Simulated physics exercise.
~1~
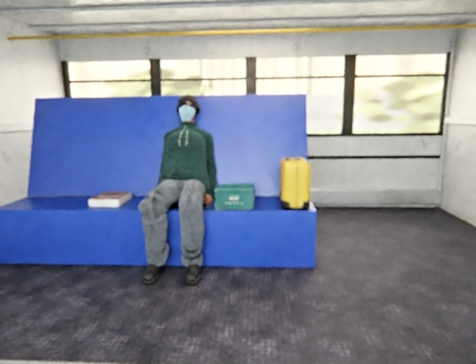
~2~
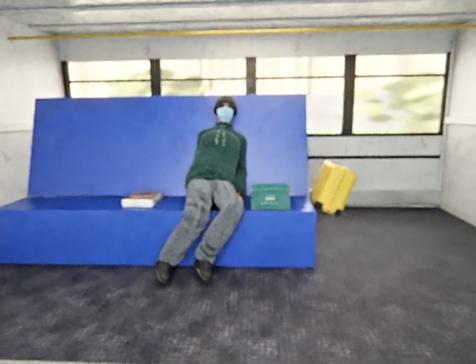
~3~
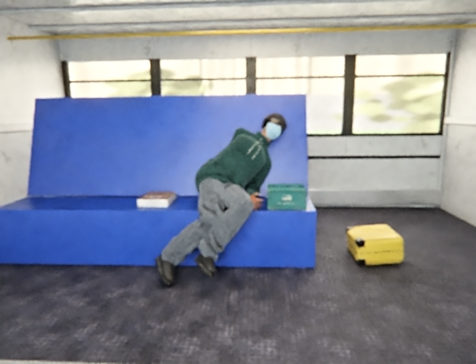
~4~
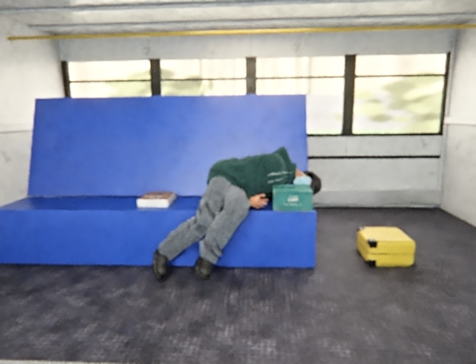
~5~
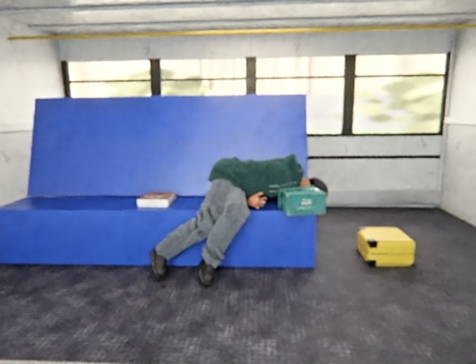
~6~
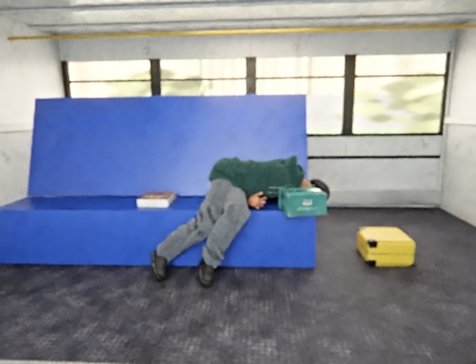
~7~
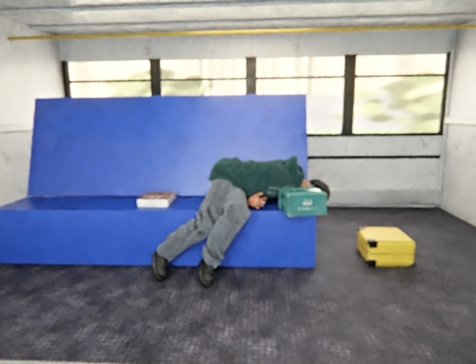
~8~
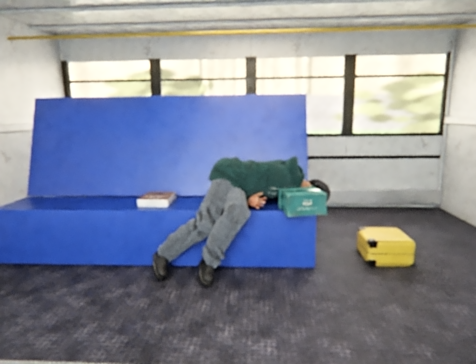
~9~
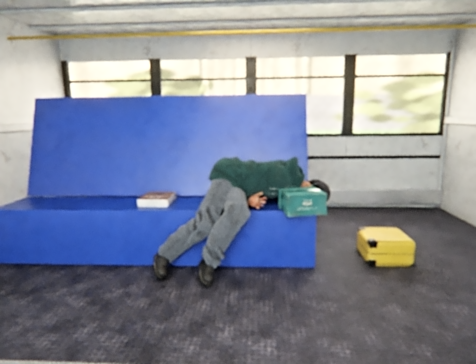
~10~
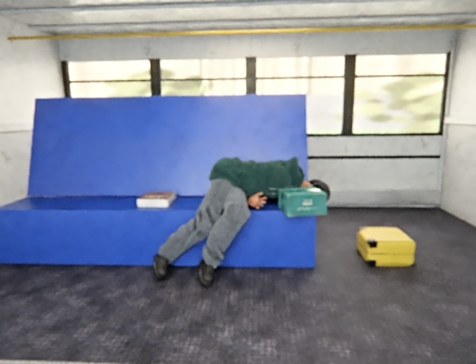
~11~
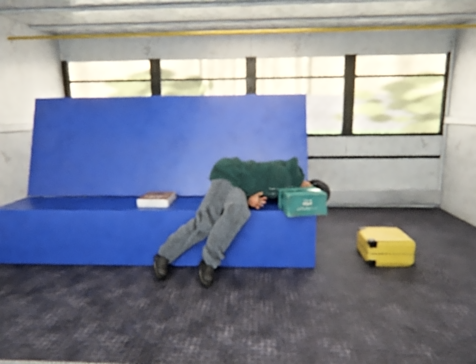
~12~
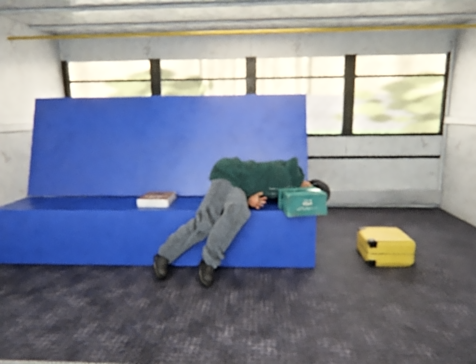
A seated passenger slumps right over a teal carton, staying on the bench as a yellow case falls off.
